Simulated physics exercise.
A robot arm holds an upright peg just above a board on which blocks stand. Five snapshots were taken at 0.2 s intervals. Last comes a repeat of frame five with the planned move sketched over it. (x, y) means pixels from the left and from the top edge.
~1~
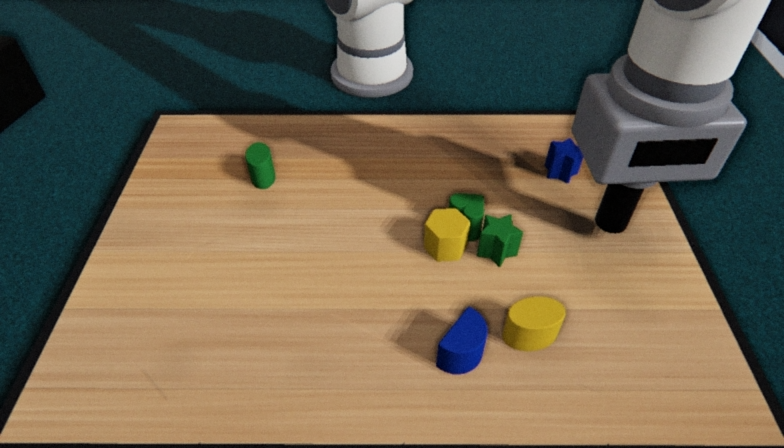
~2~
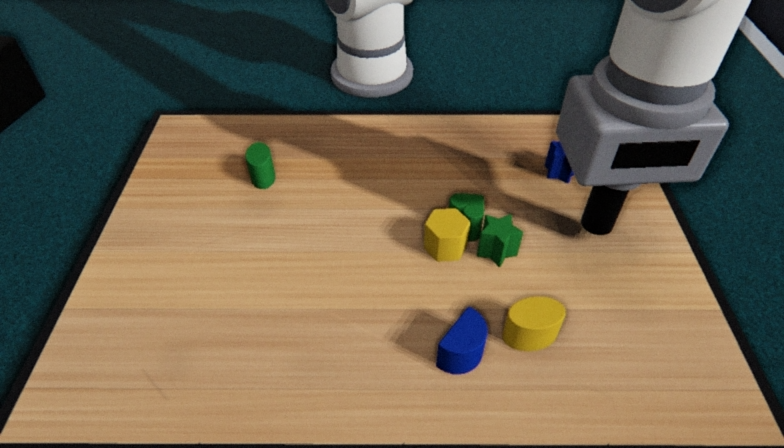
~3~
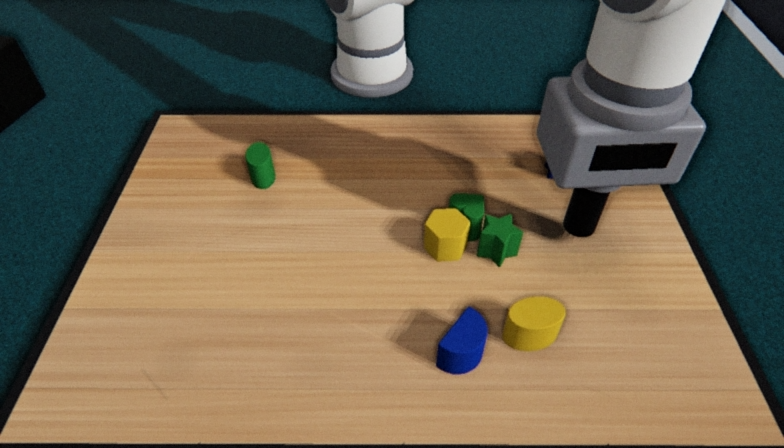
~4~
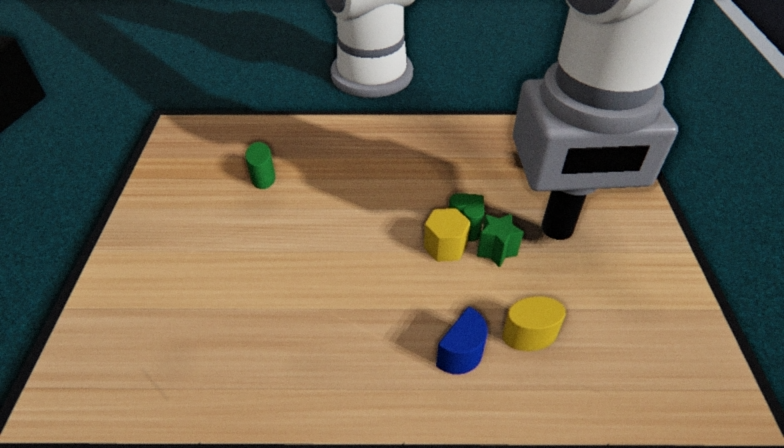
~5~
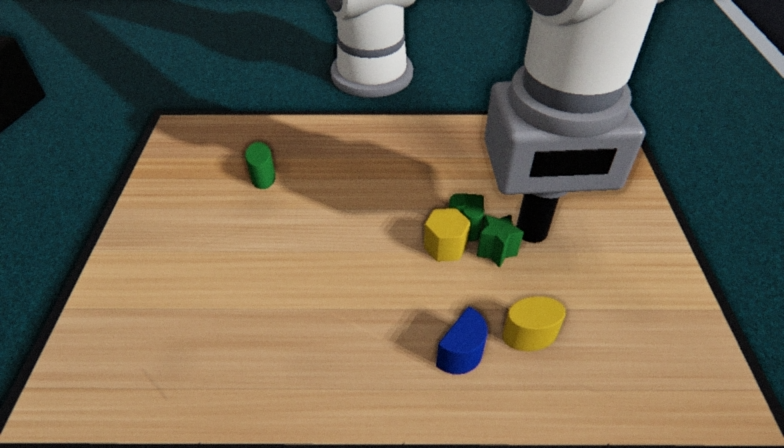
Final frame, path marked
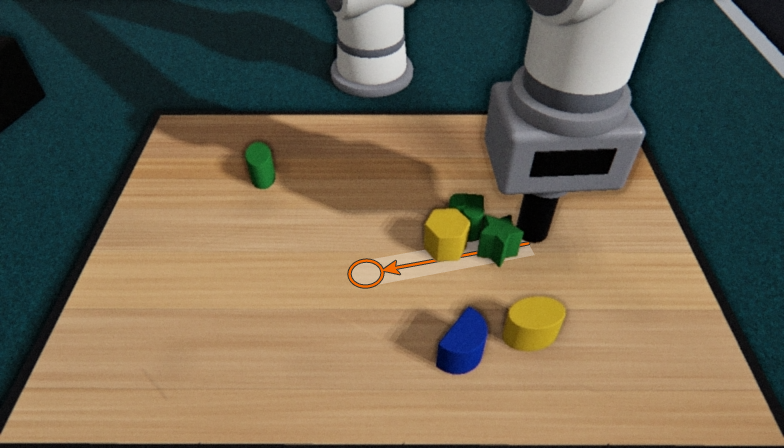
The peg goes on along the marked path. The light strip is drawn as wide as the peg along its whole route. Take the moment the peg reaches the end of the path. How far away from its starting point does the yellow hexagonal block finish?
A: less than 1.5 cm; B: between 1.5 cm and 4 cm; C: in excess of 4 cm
My answer is option C.
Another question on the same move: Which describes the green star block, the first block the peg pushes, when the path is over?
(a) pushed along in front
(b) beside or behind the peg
Choice a: Pushed along in front.
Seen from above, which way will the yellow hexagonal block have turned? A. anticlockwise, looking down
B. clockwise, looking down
Answer: B.
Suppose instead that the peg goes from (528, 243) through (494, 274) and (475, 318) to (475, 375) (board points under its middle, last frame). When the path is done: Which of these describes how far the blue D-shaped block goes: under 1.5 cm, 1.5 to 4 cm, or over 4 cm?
Beyond 4 cm.
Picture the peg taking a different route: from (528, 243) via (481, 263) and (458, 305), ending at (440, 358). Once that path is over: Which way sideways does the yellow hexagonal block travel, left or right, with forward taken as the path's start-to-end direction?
It goes toward the right-hand side.
The line goes straight from (528, 243) to (366, 273).
What follows on the original path. One third of the way, peg (478, 242); yellow hexagonal block (413, 226); green star block (450, 236).
Two thirds of the way, peg (422, 252); yellow hexagonal block (357, 230), turned 25° clockwise; green star block (393, 247).
At the end, peg (365, 262); yellow hexagonal block (330, 230), turned 85° clockwise; green heart-shaped block unmoved; green star block (336, 263), turned 15° anticlockwise.
